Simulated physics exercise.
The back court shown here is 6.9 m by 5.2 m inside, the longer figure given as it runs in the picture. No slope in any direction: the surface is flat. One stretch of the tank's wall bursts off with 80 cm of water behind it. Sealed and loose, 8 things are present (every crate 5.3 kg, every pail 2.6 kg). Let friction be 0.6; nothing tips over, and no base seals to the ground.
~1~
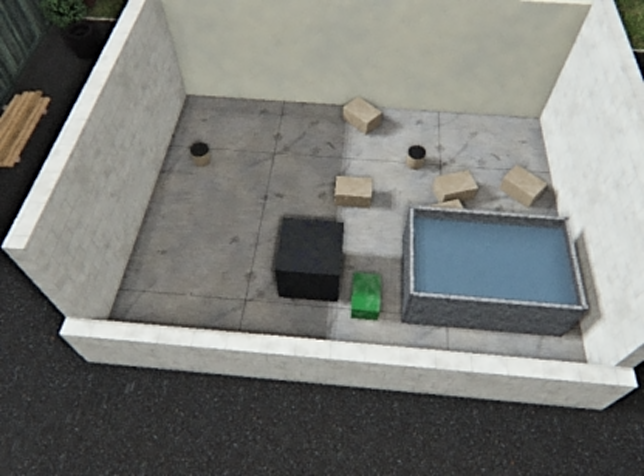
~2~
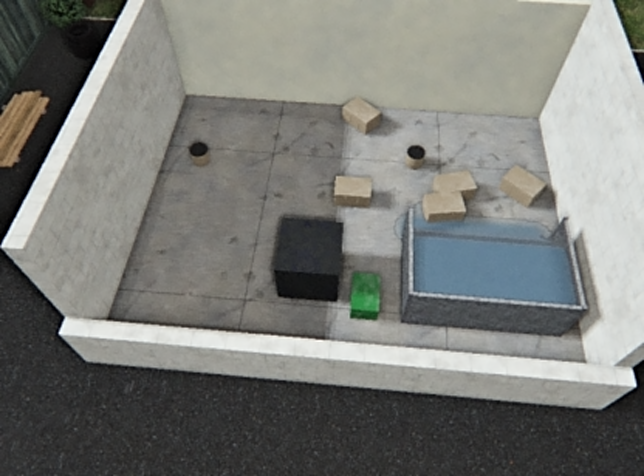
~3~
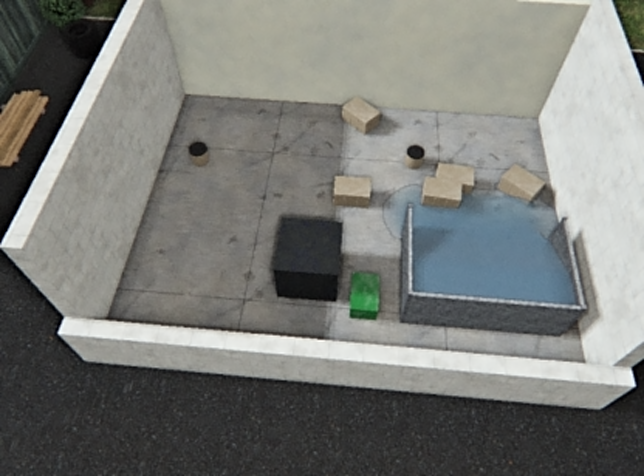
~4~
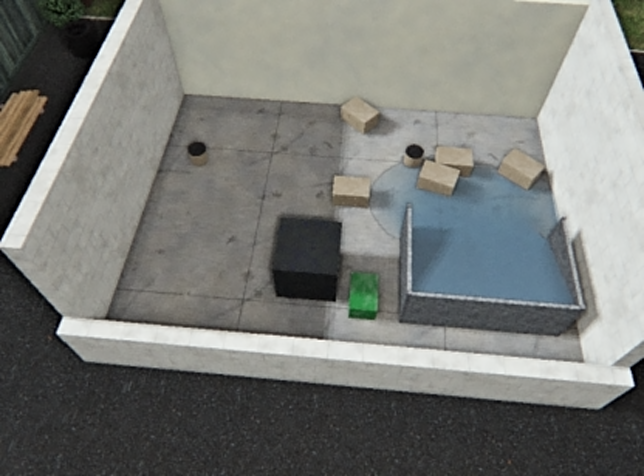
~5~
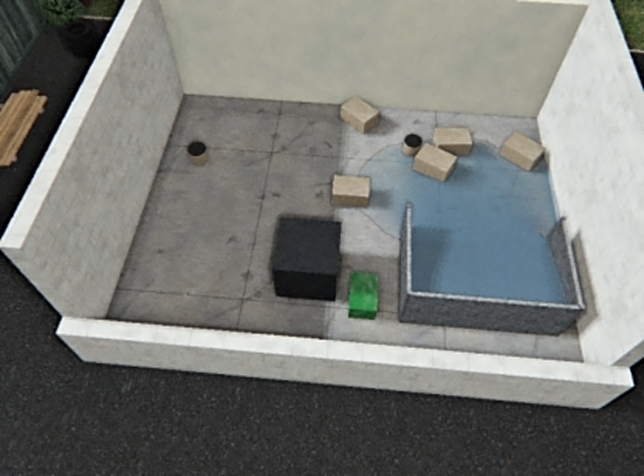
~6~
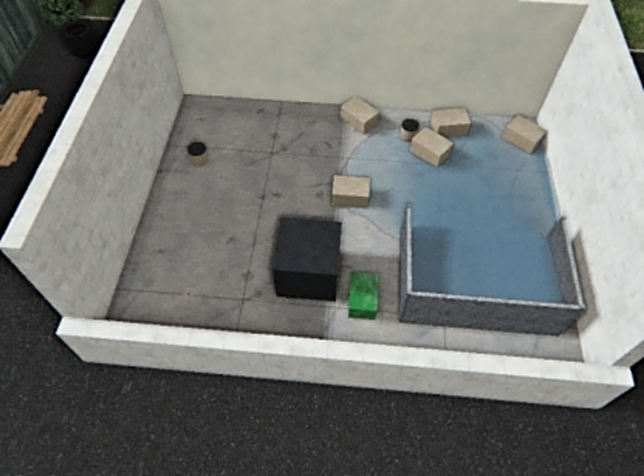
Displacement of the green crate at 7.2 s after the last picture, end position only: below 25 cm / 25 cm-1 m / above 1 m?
25 cm-1 m.
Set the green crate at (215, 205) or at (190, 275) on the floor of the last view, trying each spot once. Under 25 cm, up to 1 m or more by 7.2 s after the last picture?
First it is swept away, then it is swept away.
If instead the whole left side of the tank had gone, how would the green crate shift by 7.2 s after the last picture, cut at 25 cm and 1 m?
I'd say the green crate gets swept off.
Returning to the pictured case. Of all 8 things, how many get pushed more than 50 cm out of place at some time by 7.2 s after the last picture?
Counting them up, I find 7.
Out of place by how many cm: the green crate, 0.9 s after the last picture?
It has shifted about 0 cm.
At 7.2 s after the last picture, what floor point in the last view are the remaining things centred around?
Near (271, 245).
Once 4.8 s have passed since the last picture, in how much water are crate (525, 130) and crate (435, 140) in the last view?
8 and 15 cm.
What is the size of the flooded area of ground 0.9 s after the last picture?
About 16 m2 is covered.
Then, 0.9 s after the last picture the green crate is near (364, 291), 0.0 m from its start, aground; 5 afloat.
Then, 2.8 s after the last picture the green crate is near (364, 291), 0.0 m from its start, aground; 6 afloat.
Then, 4.8 s after the last picture the green crate is near (364, 291), 0.0 m from its start, aground; 7 afloat.
Then, 7.2 s after the last picture the green crate is near (383, 267), 0.5 m from its start, afloat; 8 afloat.
